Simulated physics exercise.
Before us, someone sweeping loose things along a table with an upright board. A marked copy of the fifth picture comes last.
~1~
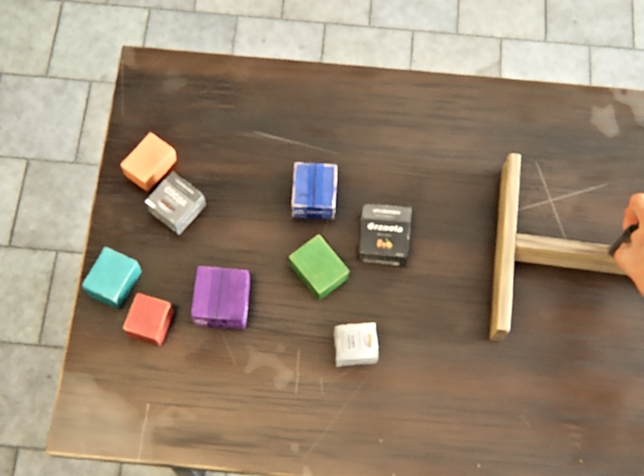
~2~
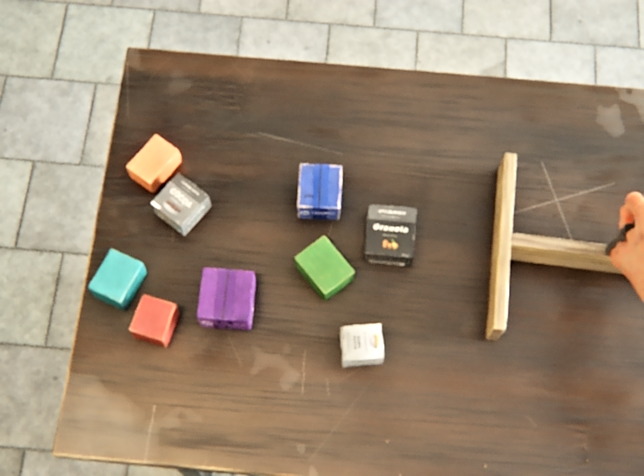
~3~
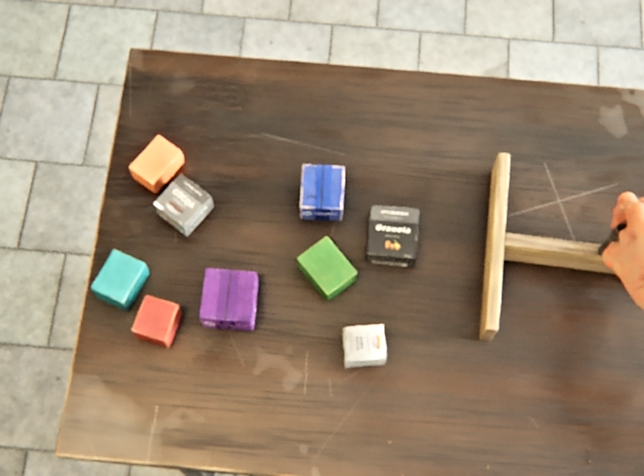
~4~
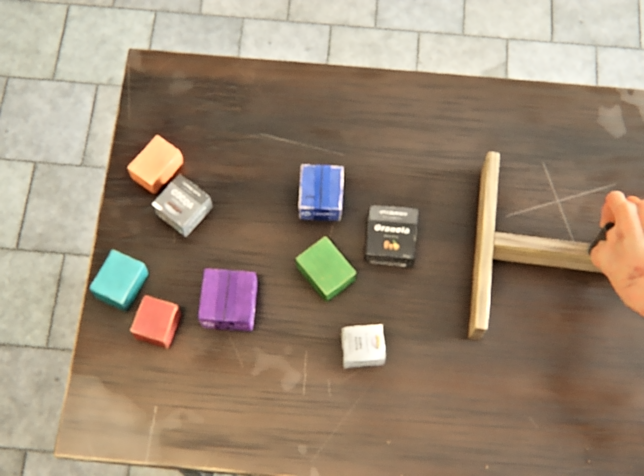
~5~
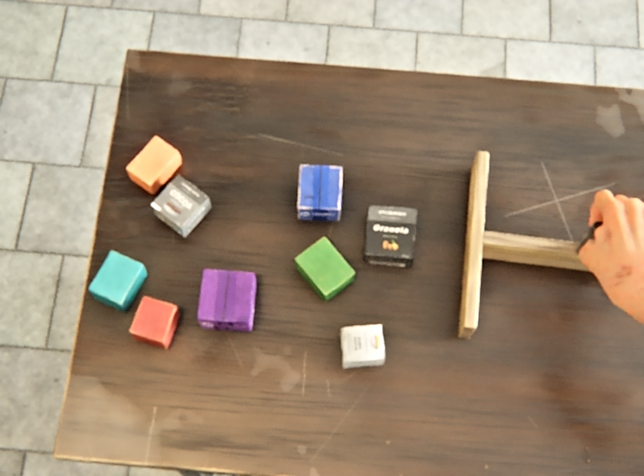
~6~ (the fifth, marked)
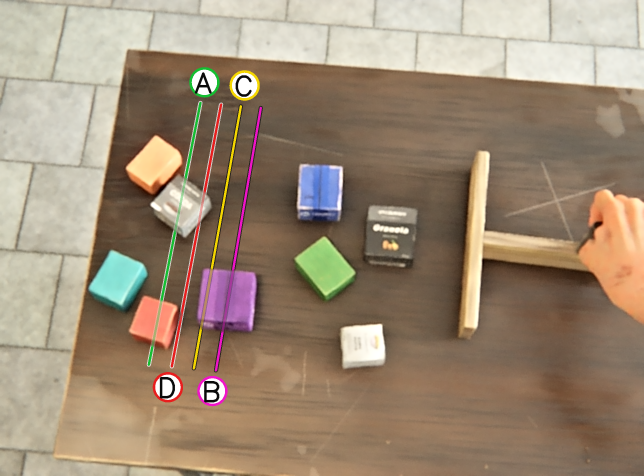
A hand on the right held a wooden T-shaped board and slid it slightly left across the dark table, while the colored blocks, black box and small white packet stayed where they lay, untouched.
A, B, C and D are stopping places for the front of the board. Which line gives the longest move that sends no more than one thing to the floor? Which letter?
Up to line A.
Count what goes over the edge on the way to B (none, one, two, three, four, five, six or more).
In all, none.
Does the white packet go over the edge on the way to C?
No.
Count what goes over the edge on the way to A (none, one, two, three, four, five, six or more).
In all, none.
On the marked copy, A at (176, 227); B at (240, 232); C at (219, 231); D at (198, 229).
Taking A. A third of the way, board (369, 227); white packet (349, 351); blue box (303, 187).
Two thirds of the way, board (261, 219); red block (145, 333); purple box (196, 311).
When it is over, board (176, 212); turquoise block (91, 280); orange block (114, 162); none fallen.
As for the rest, B is within the limit but short; C is within the limit but short; D is within the limit but short.
